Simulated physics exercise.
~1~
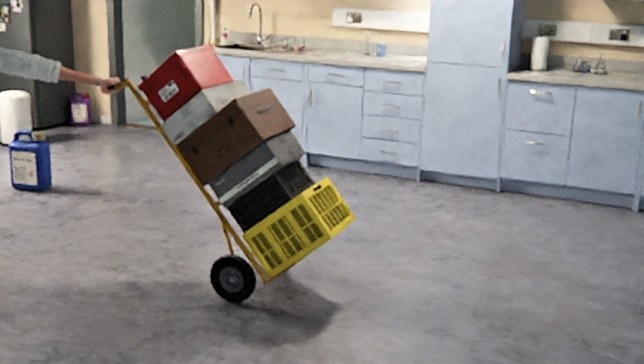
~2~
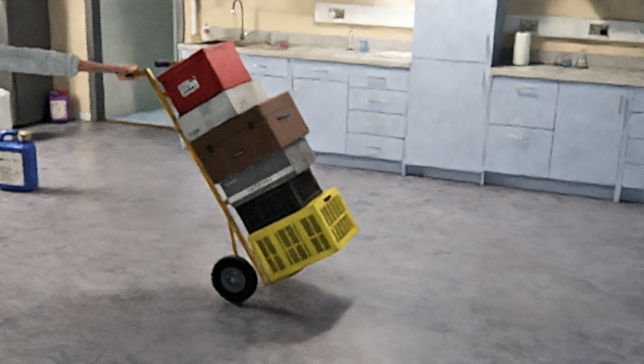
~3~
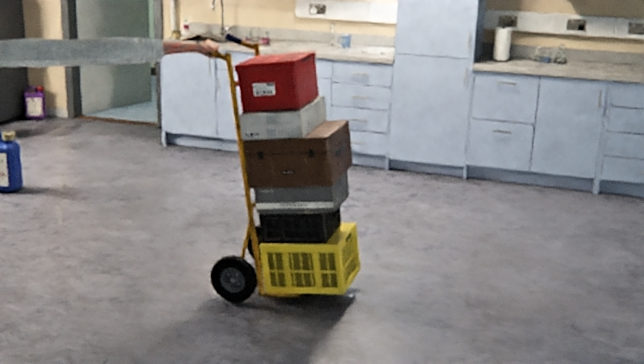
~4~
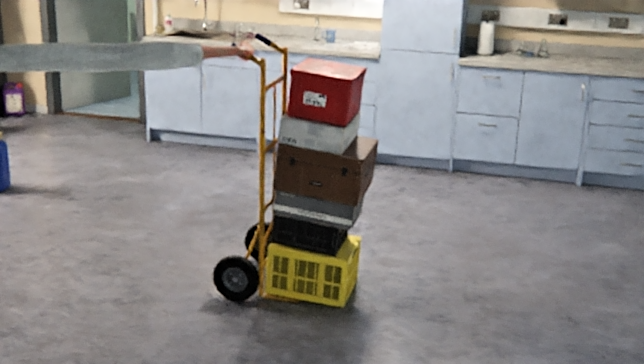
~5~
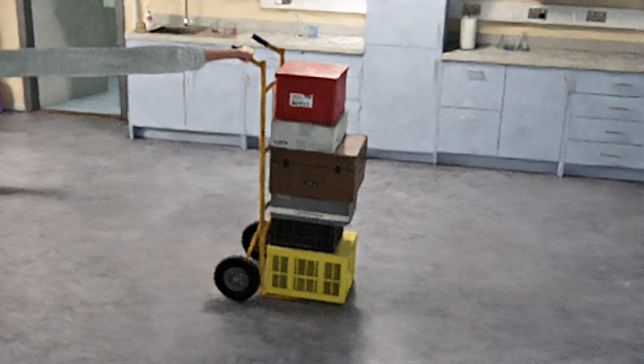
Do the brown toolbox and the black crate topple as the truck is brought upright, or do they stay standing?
Both stay standing, and they are still in their places in the stack when the truck is upright.
